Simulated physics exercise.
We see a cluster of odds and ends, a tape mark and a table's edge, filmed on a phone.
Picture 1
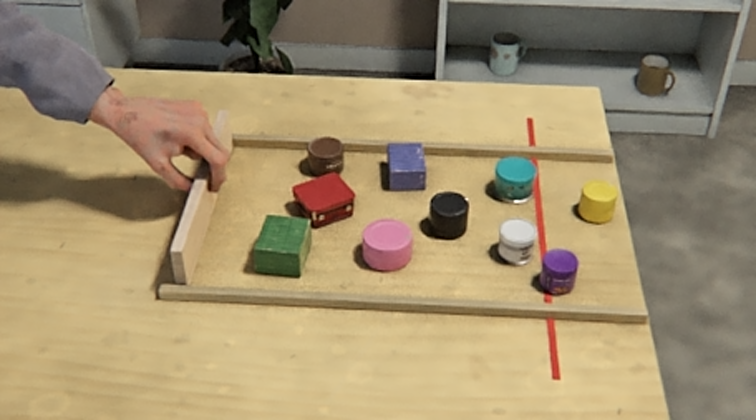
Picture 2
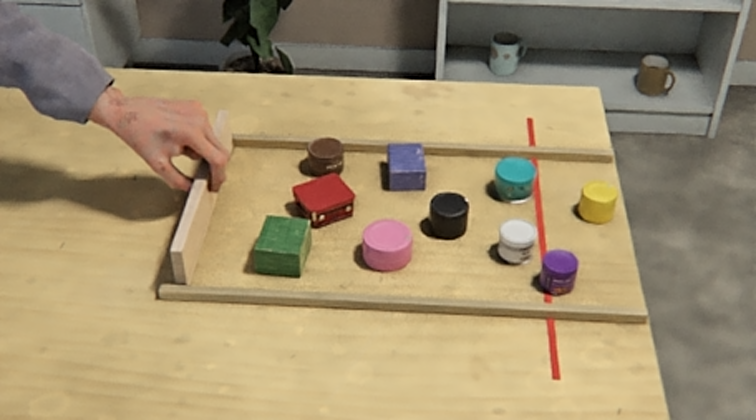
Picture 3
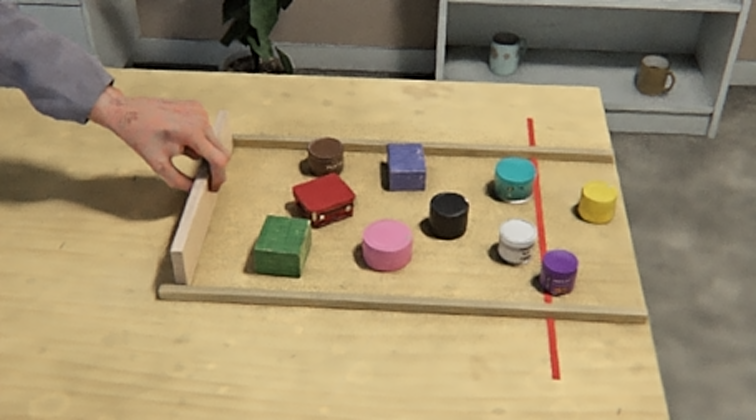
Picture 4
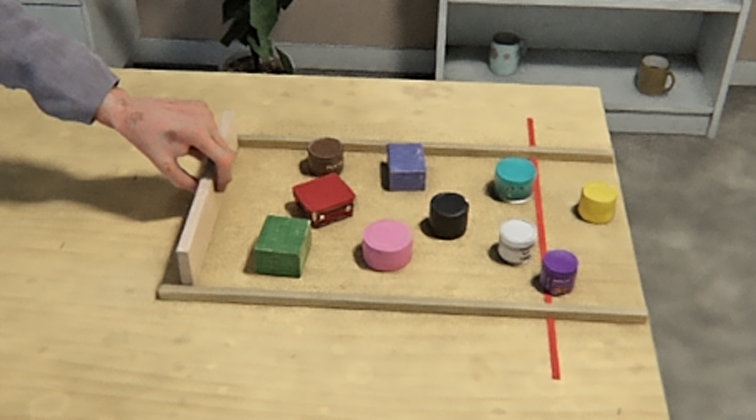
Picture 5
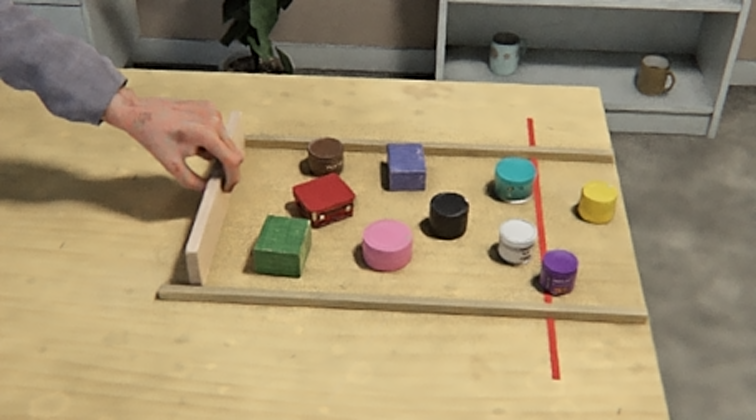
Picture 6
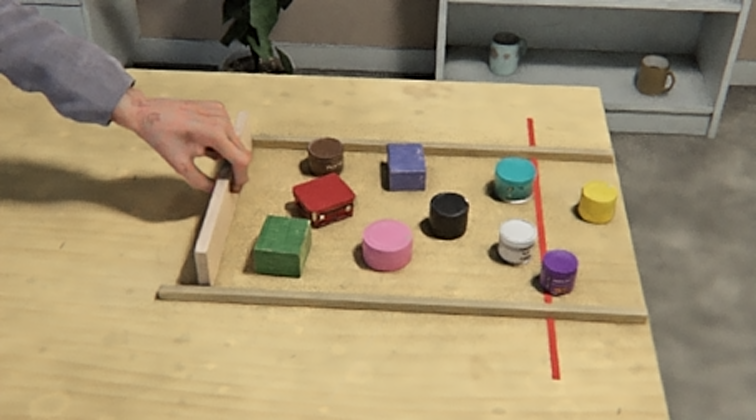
On a wooden table with a strip of red tape, a hand held a board upright behind scattered colourful tubs and blocks, then slid it slightly to the right while the objects stayed still.
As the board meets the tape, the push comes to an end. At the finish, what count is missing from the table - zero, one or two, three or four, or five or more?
Missing: One or two.
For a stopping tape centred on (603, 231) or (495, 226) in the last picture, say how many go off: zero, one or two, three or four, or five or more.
First spot, five or more; second spot, none.
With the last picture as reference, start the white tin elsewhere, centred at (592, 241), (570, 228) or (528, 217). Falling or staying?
White tin: Goes down; goes down; goes down.
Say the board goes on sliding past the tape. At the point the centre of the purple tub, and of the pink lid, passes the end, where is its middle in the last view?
The purple tub puts it at (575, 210), the pink lid at (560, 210).
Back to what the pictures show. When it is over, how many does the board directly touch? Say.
That makes 4.
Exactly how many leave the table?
The answer: 2 exactly.
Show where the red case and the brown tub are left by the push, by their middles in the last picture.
Reading them off: First (567, 223); then (554, 162).
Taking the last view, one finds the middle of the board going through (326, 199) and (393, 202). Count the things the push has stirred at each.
First position 4; second position 6.
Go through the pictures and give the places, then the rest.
In the first frame, yellow lid (598, 202); purple tub (559, 272); turquoise tin (515, 180); board (205, 193); tape (541, 228).
In the second frame, purple tub (559, 272); green block (283, 246).
In the third frame, turquoise tin (515, 181); board (205, 193).
In the fourth frame, yellow lid (598, 202); blue block (406, 167).
In the fifth frame, purple tub (559, 272); brown tub (326, 158).
In the sixth frame, yellow lid (598, 202); purple tub (559, 272); turquoise tin (515, 181); board (226, 194); tape (541, 228).
Soon after, none off yet; yellow lid at rest near (598, 202); purple tub at rest near (559, 272); turquoise tin at rest near (515, 181).
By the end, the number that fall off is one or two; fallen, white tin and yellow lid.
